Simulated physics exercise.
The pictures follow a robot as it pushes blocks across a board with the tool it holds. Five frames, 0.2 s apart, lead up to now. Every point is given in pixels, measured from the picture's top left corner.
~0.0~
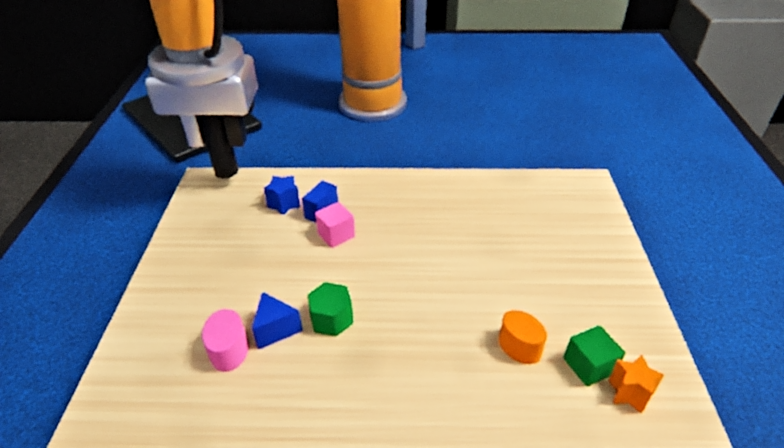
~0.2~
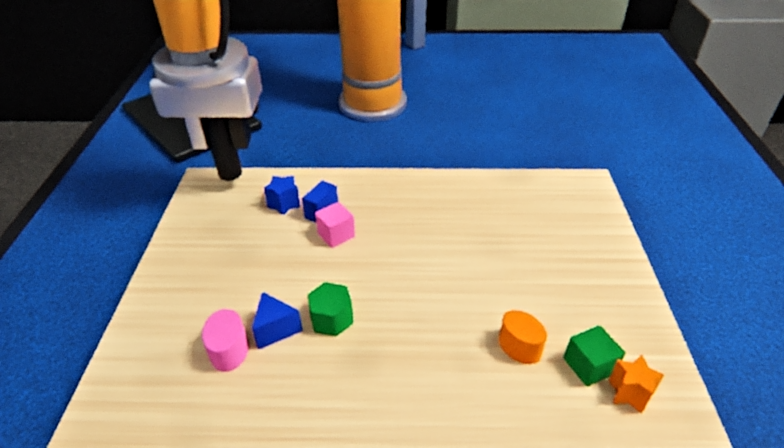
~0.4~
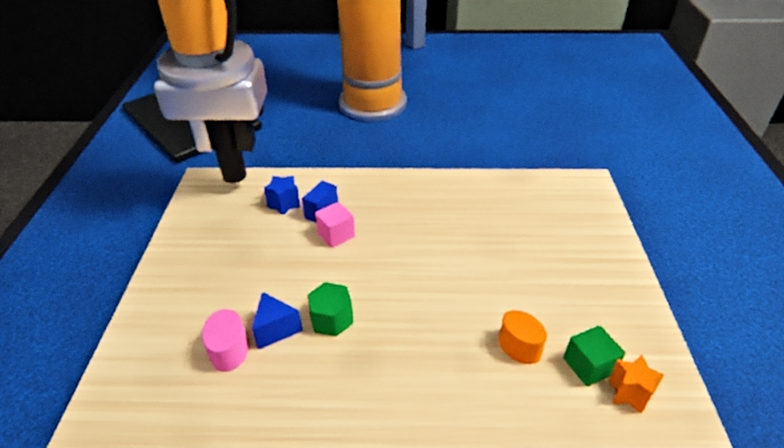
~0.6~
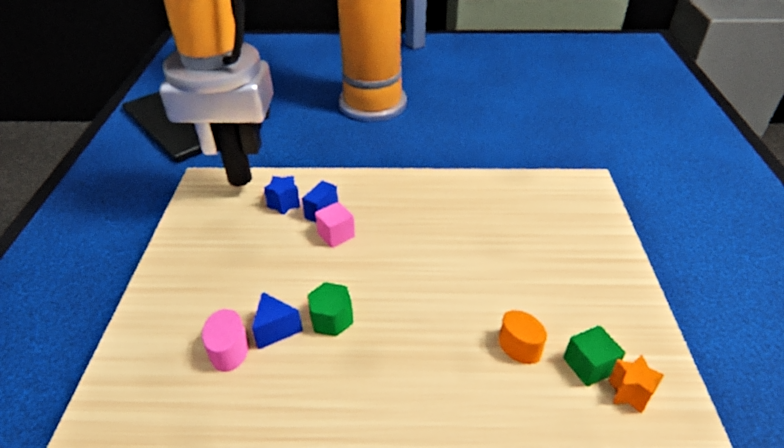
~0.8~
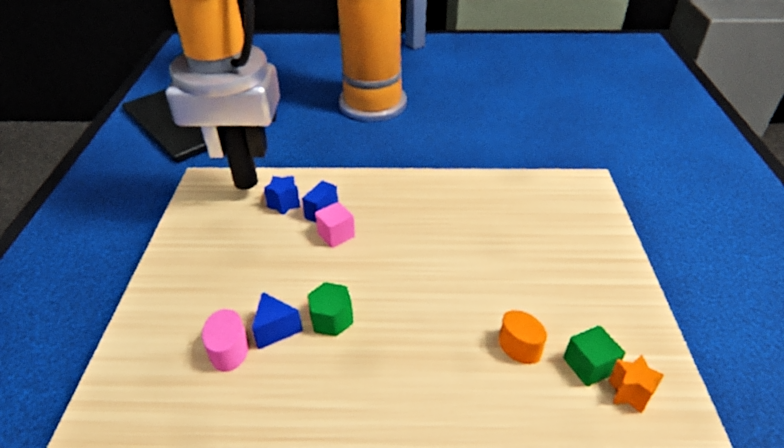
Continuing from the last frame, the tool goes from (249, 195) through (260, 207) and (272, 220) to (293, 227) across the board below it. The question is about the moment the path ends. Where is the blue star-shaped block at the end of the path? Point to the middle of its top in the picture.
It is at (294, 189).
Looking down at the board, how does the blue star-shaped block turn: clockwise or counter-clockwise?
Verdict: Counterclockwise.
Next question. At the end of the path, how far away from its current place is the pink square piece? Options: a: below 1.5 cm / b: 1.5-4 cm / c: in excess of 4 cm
a (below 1.5 cm)
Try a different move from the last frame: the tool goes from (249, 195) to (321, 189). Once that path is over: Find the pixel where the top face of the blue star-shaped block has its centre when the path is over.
It should be at about (297, 186).
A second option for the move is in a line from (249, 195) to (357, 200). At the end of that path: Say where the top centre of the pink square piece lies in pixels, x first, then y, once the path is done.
Pixel (344, 227).
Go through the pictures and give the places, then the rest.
In the first frame, tip of the tool (227, 172), middles of tops, blue star-shaped block (281, 184), blue oblong (319, 191), pink square piece (334, 214).
In the second frame, tool (231, 174), nothing pushed.
In the third frame, tool (235, 177), nothing pushed.
In the fourth frame, tool (240, 179), nothing pushed.
In the fifth frame, tool (246, 183), blue star-shaped block (281, 184), blue oblong (319, 191), pink square piece (334, 214).
The first path, step by step. Halfway along, tool (263, 202); blue star-shaped block (286, 187), turned 40° anticlockwise.
At the end, tool (291, 214); blue star-shaped block (294, 189), turned 95° anticlockwise; blue oblong unmoved; pink square piece unmoved.
